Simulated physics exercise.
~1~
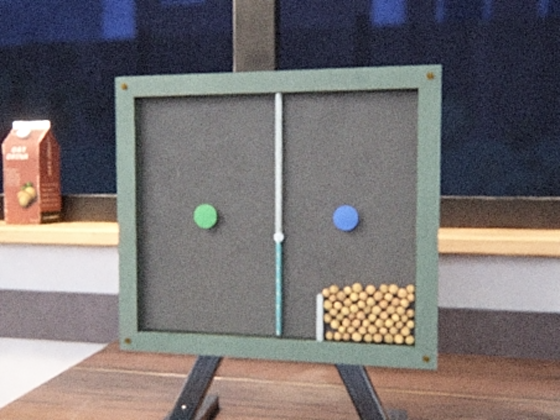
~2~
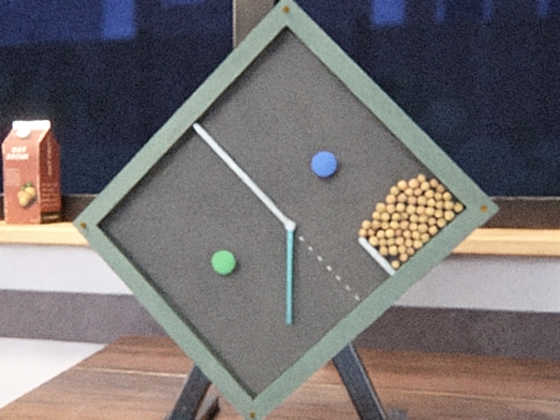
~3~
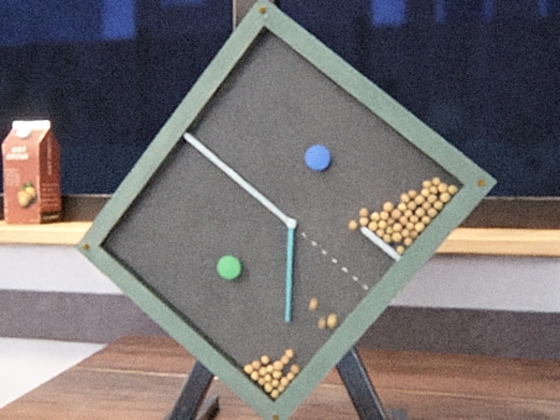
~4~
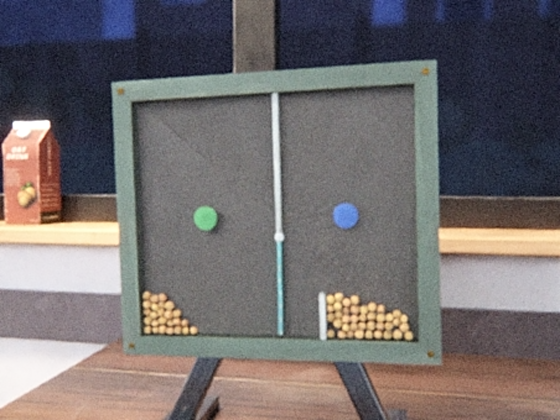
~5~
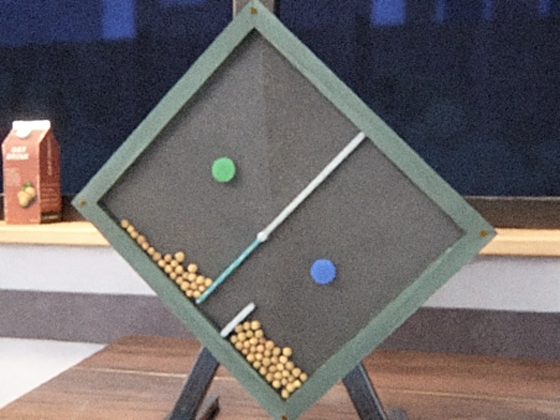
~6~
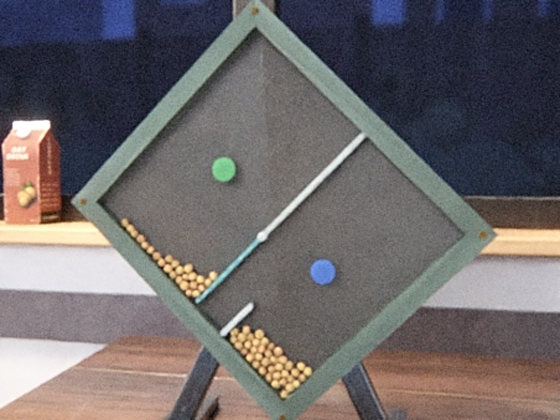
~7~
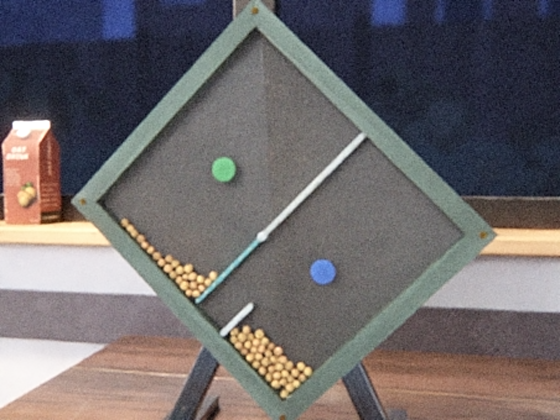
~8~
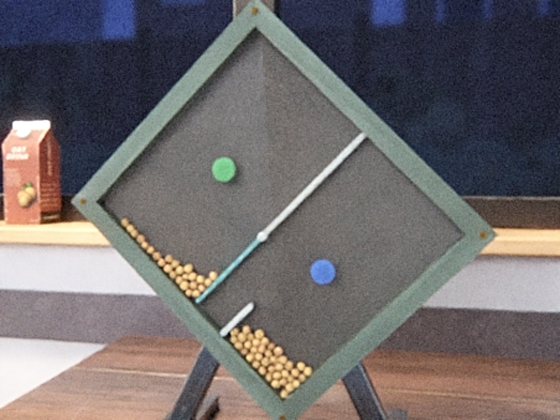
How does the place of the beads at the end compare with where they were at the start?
At the start the beads sat together in one heap at the lower right of the case. By the end they lay further left overall, split into two heaps, one along the lower left edge and the other in the bottom corner.
A green-framed square case turned anticlockwise, and some of its round beads spilled past the open turquoise flap to the green-dot side, before it swung back clockwise and stopped tilted the other way, flap shut, with more beads on the blue-dot side.
